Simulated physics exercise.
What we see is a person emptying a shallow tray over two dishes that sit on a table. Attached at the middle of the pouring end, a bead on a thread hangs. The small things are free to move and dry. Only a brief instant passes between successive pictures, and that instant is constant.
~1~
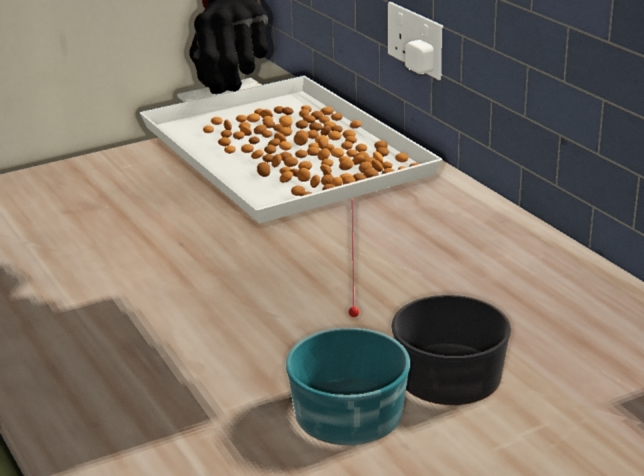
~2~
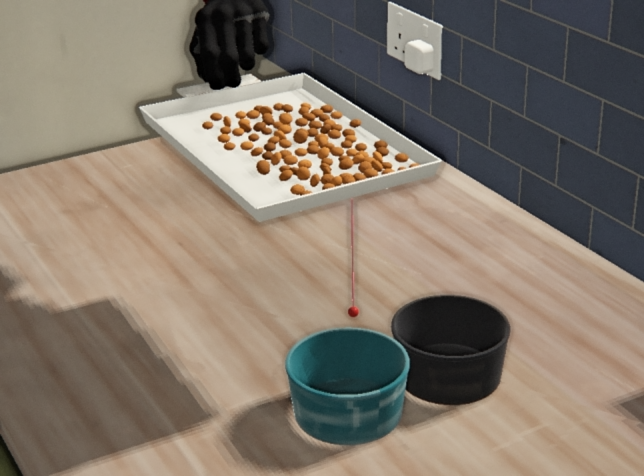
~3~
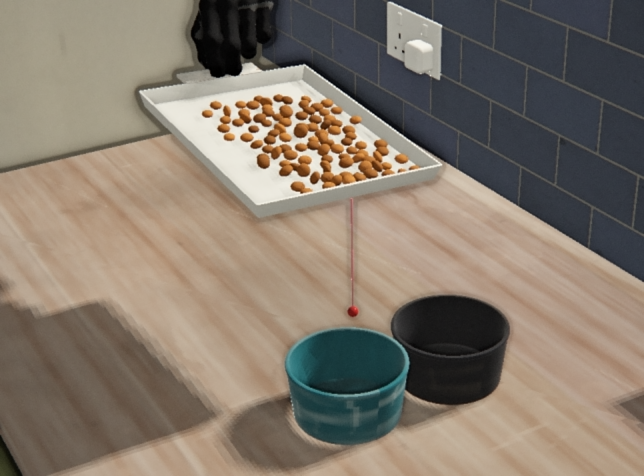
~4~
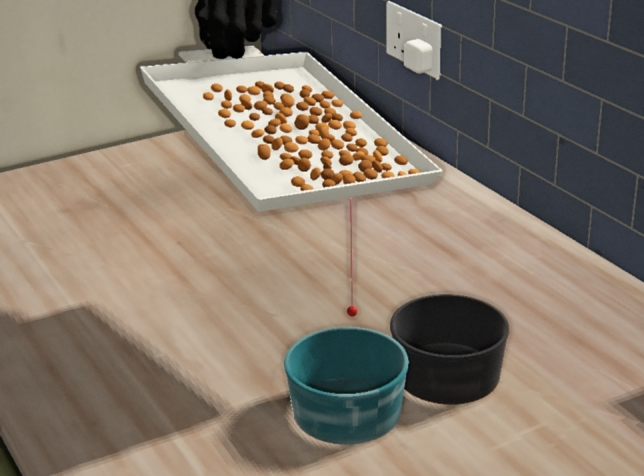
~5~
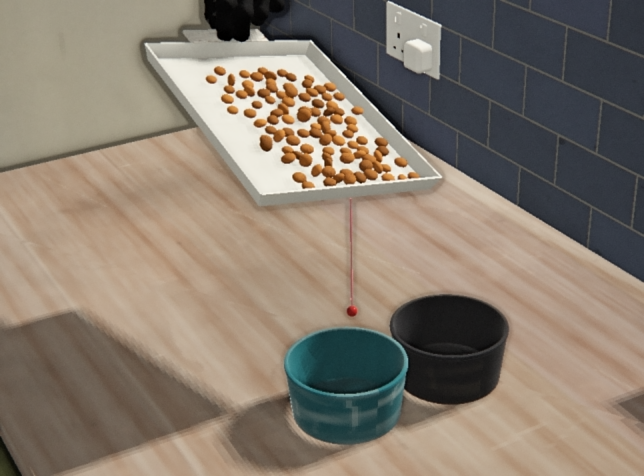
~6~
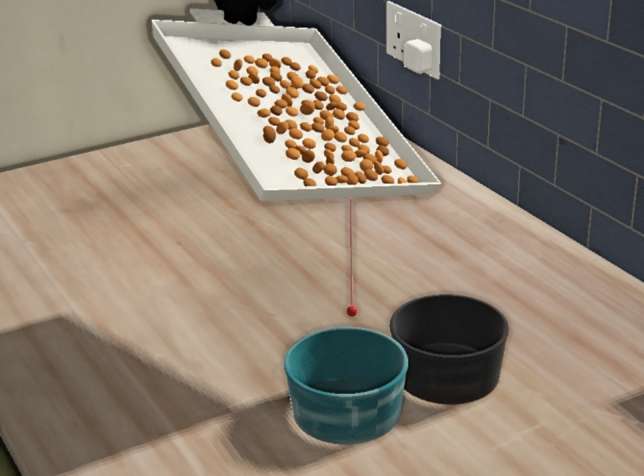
A black-gloved hand at the upper left holds a shallow white tray of small brown pieces above a pale wooden table, seen from slightly above against blue tiles and a white socket. Below a red bead hanging on a thread sit a teal dish and, to its right, a black one. The tray's far end rises steadily, steepening its slope, while the camera stays still.
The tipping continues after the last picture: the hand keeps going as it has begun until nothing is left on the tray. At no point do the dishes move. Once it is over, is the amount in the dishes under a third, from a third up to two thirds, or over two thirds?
The amount is from a third up to two thirds.
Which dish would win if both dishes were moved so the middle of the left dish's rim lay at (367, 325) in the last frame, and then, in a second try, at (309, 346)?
With the first placement it's the one to the right, with the second it's the one to the right.
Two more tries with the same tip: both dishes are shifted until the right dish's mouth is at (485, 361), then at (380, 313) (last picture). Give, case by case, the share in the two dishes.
You'd get 0 in a hundred the first time and 50 in a hundred the second.
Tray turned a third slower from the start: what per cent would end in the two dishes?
About 50 per cent.
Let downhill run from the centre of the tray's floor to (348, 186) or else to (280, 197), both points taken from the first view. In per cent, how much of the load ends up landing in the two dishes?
That comes to 90 per cent the first time and 30 per cent the second.
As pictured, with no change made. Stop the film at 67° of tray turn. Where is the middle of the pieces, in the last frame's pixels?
Roughly (396, 165).
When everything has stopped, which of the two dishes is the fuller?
It's the dish to the right that ends up fuller.
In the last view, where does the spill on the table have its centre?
I'd mark it at about (442, 326).
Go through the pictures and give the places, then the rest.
Corners of the pouring end near (259, 206) and (435, 159), level; middle of the load near (314, 146), bits of cat kibble; left dish near (380, 412); right dish near (484, 373); bead on its thread near (354, 312), in the first frame.
Corners of the pouring end near (259, 205) and (435, 160), level; middle of the load near (314, 145), in the second frame.
Corners of the pouring end near (260, 201) and (435, 163), tipped barely, lowest at the right corner; middle of the load near (314, 140), in the third frame.
Corners of the pouring end near (261, 195) and (435, 169), tipped a little, lowest at the right corner; middle of the load near (314, 133), in the fourth frame.
Corners of the pouring end near (264, 191) and (435, 175), tipped clearly, lowest at the right corner; middle of the load near (316, 127), in the fifth frame.
Corners of the pouring end near (267, 186) and (434, 180), tipped clearly, lowest at the right corner; middle of the load near (318, 121); left dish near (378, 411); right dish near (482, 372), in the sixth frame.
Shortly afterwards, tray tipped steeply; all but a few on the tray; a little in the air.
Next, tray tipped past a quarter turn; a little on the tray; near half in the right dish; near a third outside both; a little in the air.
Some moments later, tray tipped past a quarter turn; near half in the right dish; near half outside both.
In the end, tray tipped past a quarter turn; none at all in the left dish; near half in the right dish; near half outside both.
